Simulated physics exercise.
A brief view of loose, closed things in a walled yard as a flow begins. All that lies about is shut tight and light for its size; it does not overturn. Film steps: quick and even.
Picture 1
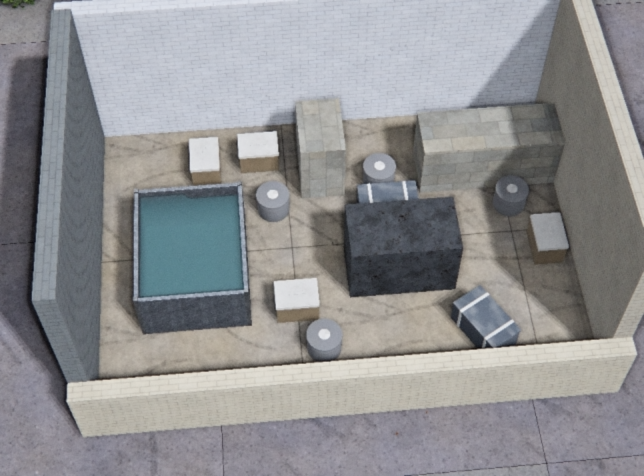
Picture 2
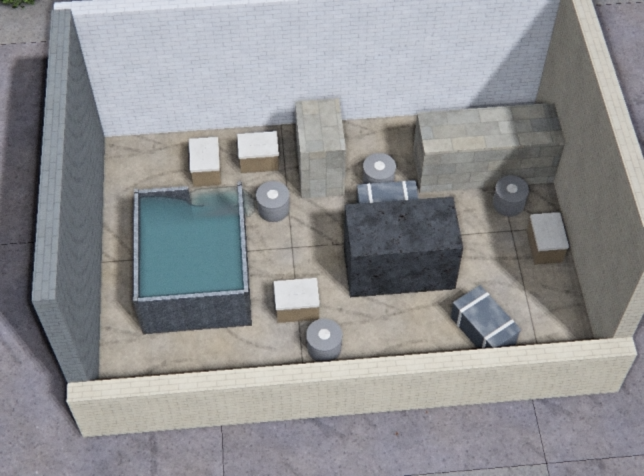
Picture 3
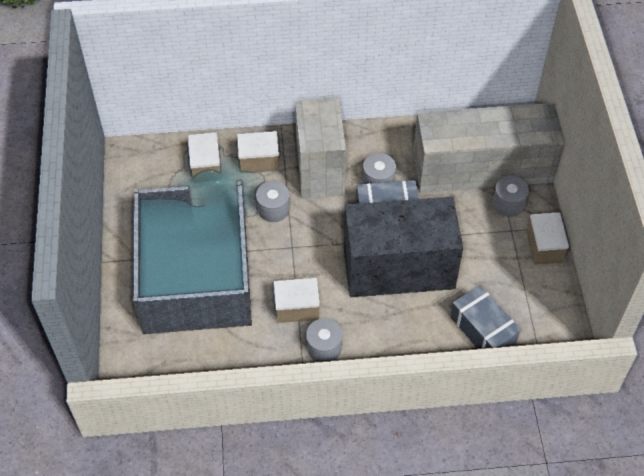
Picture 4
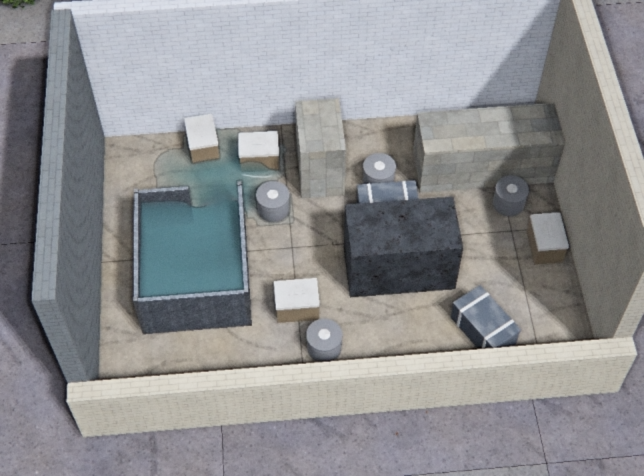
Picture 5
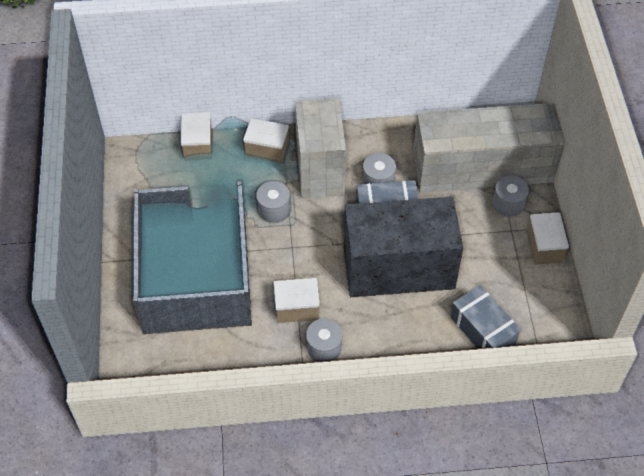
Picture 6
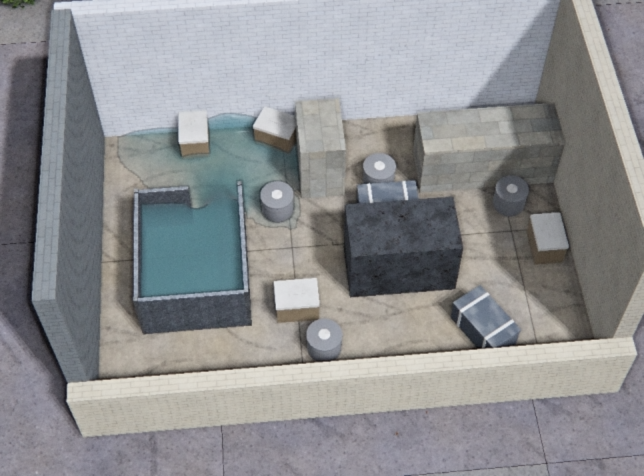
A walled yard holds a pool that pours through a gap, pushing nearby white-topped boxes across the floor.
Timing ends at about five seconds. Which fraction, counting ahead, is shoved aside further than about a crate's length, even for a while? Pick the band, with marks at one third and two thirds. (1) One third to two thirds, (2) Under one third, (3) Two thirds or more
(2) Under one third.
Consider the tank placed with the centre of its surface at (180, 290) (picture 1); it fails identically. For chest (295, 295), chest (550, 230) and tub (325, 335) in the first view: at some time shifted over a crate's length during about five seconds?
Result per object - stayed close, stayed close, stayed close.
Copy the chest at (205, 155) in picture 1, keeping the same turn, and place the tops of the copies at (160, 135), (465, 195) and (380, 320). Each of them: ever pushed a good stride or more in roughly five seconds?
Taking them one at a time: Gets driven off, then remains close, then remains close.
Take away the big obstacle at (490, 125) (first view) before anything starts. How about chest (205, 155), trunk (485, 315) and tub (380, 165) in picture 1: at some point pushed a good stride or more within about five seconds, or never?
Taking them in turn, the first traveled far, the second stayed within range, and the third stayed within range.
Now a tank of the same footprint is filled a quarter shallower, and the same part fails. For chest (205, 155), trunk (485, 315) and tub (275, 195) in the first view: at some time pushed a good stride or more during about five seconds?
The first one: Reaches it. The second: Doesn't reach it. The third: Reaches it.
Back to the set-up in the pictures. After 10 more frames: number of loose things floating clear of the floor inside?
I make it 2.
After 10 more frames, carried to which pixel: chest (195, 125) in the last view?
Estimated position: Roughly (121, 163).
A moment on, 1 of 10 are well off their spots; 2 afloat.
Next, 1 of 10 are well off their spots; 2 afloat.
Later, 2 of 10 are well off their spots; 3 afloat.
In the end, 2 of 10 are well off their spots, and 2 have been at some point; 5 afloat.
